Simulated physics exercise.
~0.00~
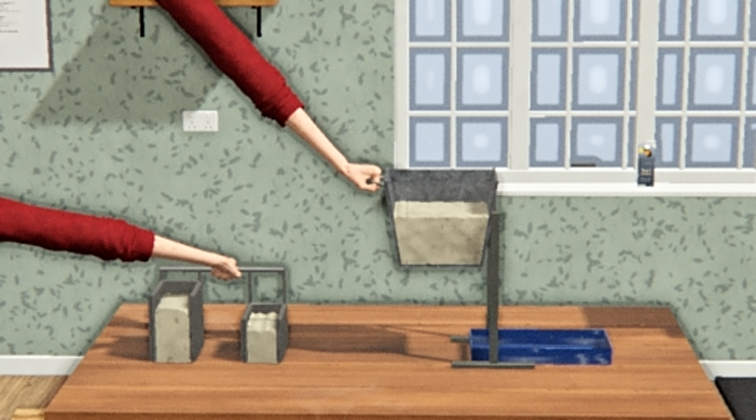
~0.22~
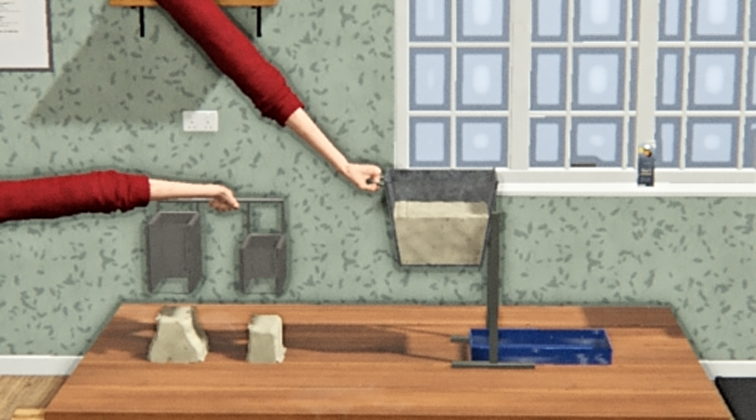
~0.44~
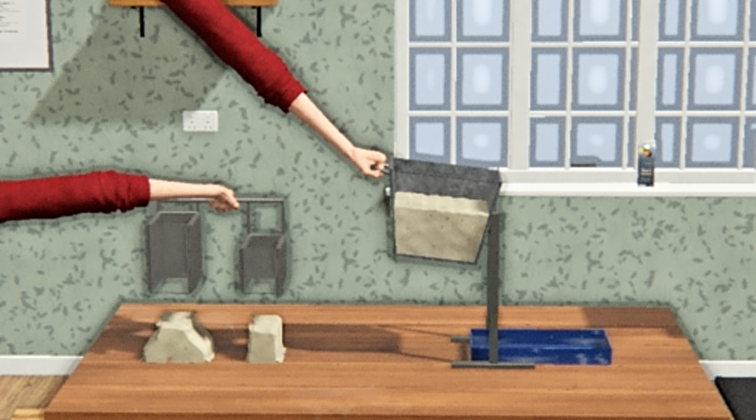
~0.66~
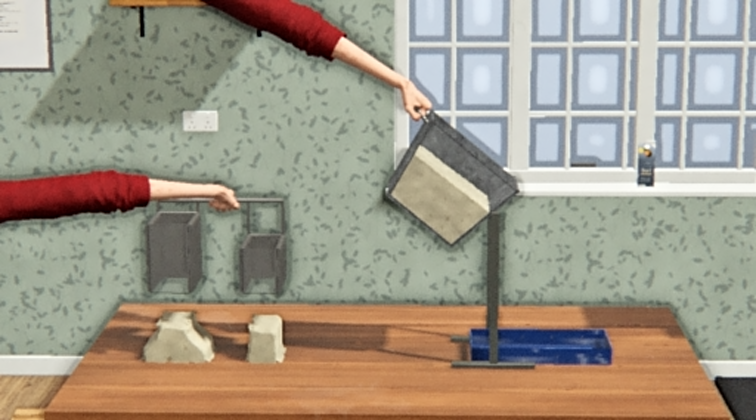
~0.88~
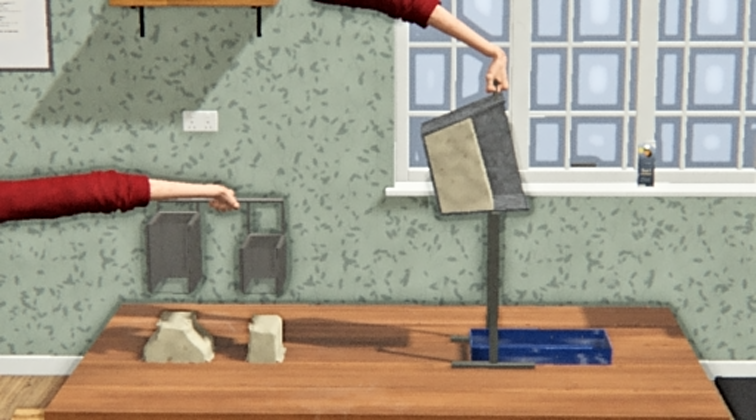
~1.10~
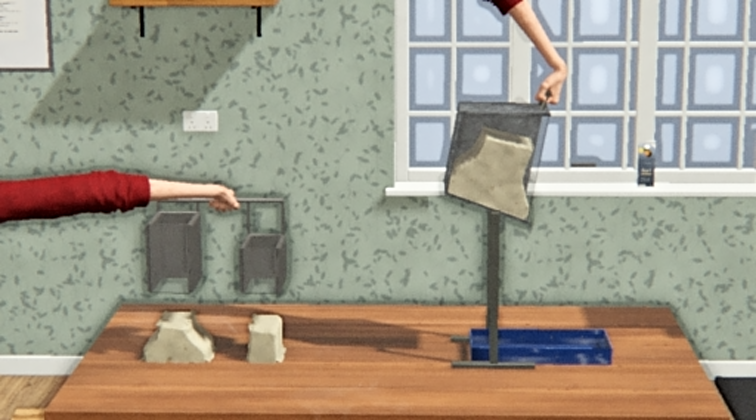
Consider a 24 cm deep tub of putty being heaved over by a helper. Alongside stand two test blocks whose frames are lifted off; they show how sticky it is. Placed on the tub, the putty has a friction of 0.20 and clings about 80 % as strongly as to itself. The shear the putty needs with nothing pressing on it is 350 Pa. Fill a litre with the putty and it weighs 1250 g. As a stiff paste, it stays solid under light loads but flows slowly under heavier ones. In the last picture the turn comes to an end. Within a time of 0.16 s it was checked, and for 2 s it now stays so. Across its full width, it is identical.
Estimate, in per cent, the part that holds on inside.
The part holding on inside is about 0 %.
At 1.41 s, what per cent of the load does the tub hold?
Near 30 %.
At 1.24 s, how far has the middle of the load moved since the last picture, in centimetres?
Close to 12 centimetres.
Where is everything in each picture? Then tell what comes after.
The first frame shows handle-side rim at (387, 182), tilt 0 degrees; highest point of the putty at (485, 216); test blocks 17 cm, 11 cm high (left to right).
The second frame shows handle-side rim at (387, 182), tilt 0 degrees; highest point of the putty at (485, 216); test blocks 13 cm, 10 cm high (left to right).
The third frame shows handle-side rim at (392, 170), tilt 7 degrees; highest point of the putty at (400, 206); test blocks 11 cm, 10 cm high (left to right).
The fourth frame shows handle-side rim at (434, 121), tilt 40 degrees; highest point of the putty at (419, 156); test blocks 11 cm, 10 cm high (left to right).
The fifth frame shows handle-side rim at (505, 104), tilt 77 degrees; highest point of the putty at (466, 121); test blocks 11 cm, 10 cm high (left to right).
The sixth frame shows handle-side rim at (550, 116), tilt 100 degrees; highest point of the putty at (486, 139); test blocks 11 cm, 10 cm high (left to right).
By 1.24 s, the tub is at 100 degrees and holds 56 %.
By 1.41 s, the tub is at 100 degrees and holds 29 %.
By 1.58 s, the tub is at 100 degrees and holds 14 %.
By 1.75 s, the tub is at 100 degrees and holds 0 %.
By 3.10 s, at the end, the tub is at 100 degrees and holds 0 %.
